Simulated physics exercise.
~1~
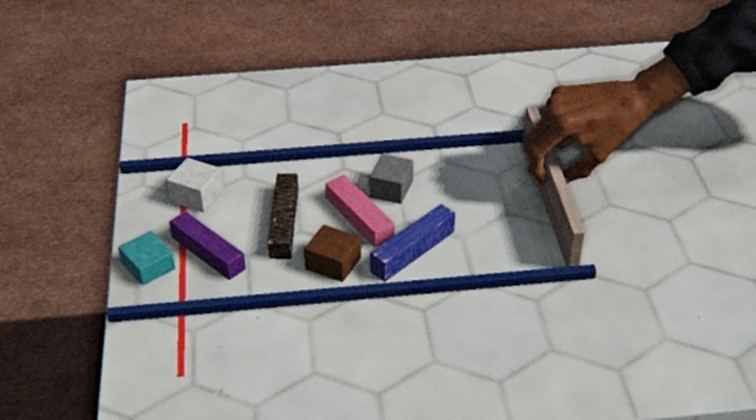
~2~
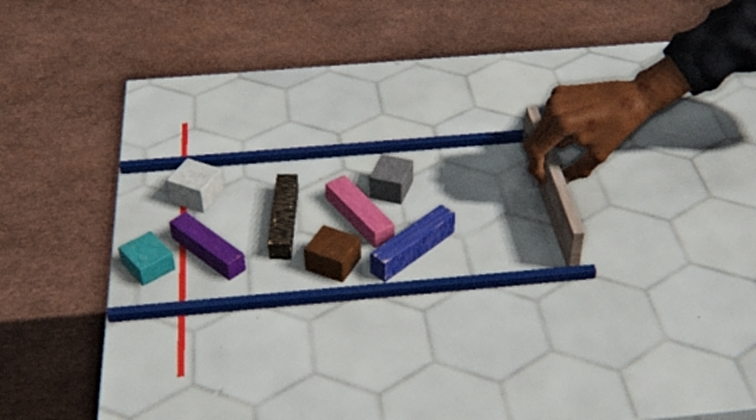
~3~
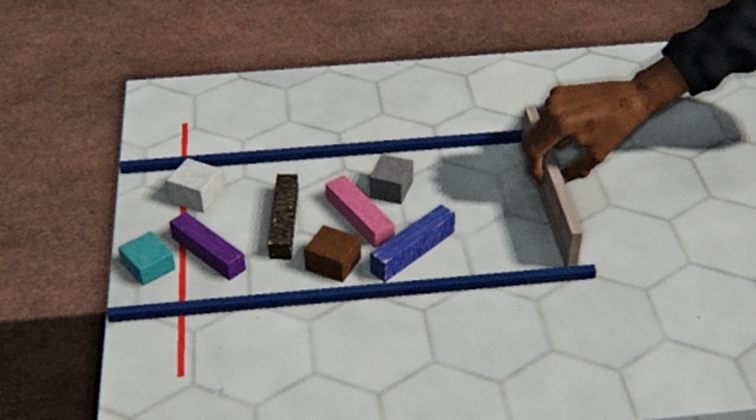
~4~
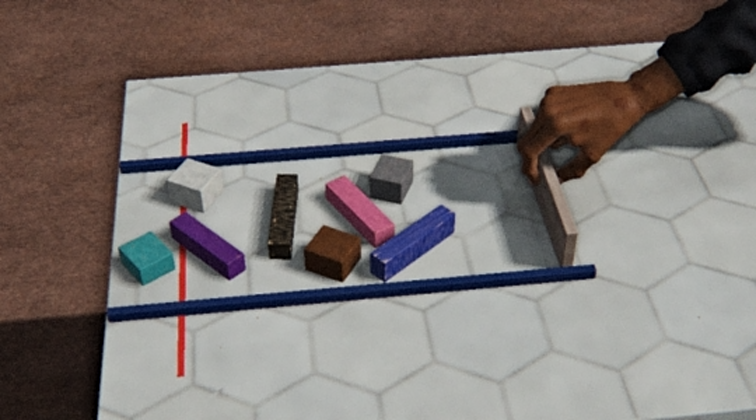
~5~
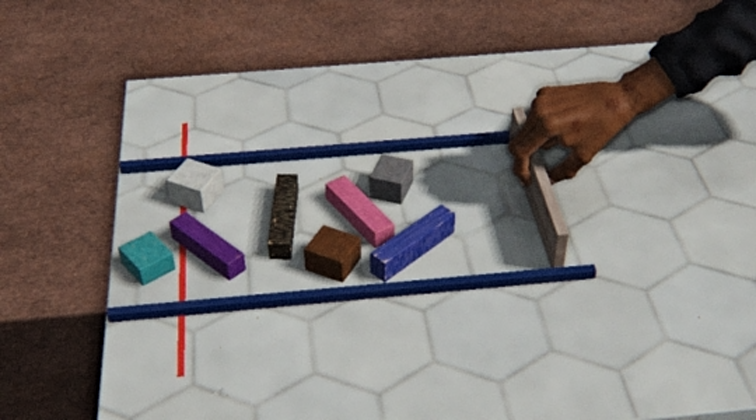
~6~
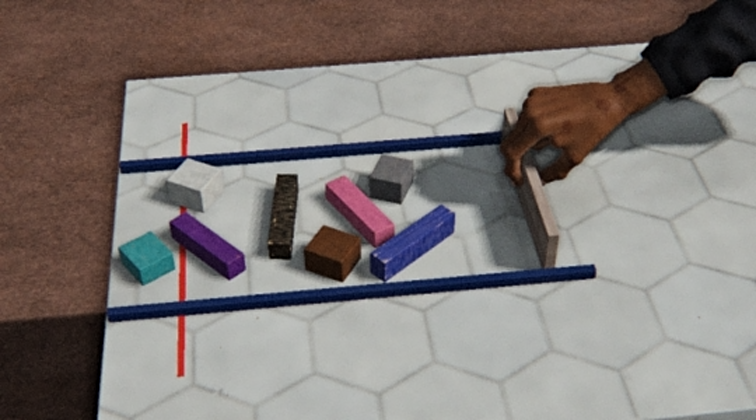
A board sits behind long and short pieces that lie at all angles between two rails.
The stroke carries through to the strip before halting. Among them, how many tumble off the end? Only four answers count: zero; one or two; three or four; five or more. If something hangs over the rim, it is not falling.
My answer: Three or four.
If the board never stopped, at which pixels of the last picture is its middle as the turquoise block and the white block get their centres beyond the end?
Roughly (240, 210); roughly (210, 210).
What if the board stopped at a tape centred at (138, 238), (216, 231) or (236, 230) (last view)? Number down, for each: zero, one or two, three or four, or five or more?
Result per tape, as listed: Five or over; either one or two; one or two.
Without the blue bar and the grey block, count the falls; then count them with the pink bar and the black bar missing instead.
Count: 1 (first case); 1 (second).
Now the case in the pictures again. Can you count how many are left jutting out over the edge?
Expected count: 0.
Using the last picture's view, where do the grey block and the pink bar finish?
Answer: First (165, 202), after that (135, 220).
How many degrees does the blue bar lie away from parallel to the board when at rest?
Roughly 0°.
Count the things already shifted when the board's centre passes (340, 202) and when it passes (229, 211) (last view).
The number moved is 5 and then 8.
A little later, none off yet; turquoise block at rest near (147, 258); white block at rest near (196, 186); purple bar at rest near (207, 245).
When it is over, the number that fall off is three or four; down, black bar, purple bar, white block and turquoise block.
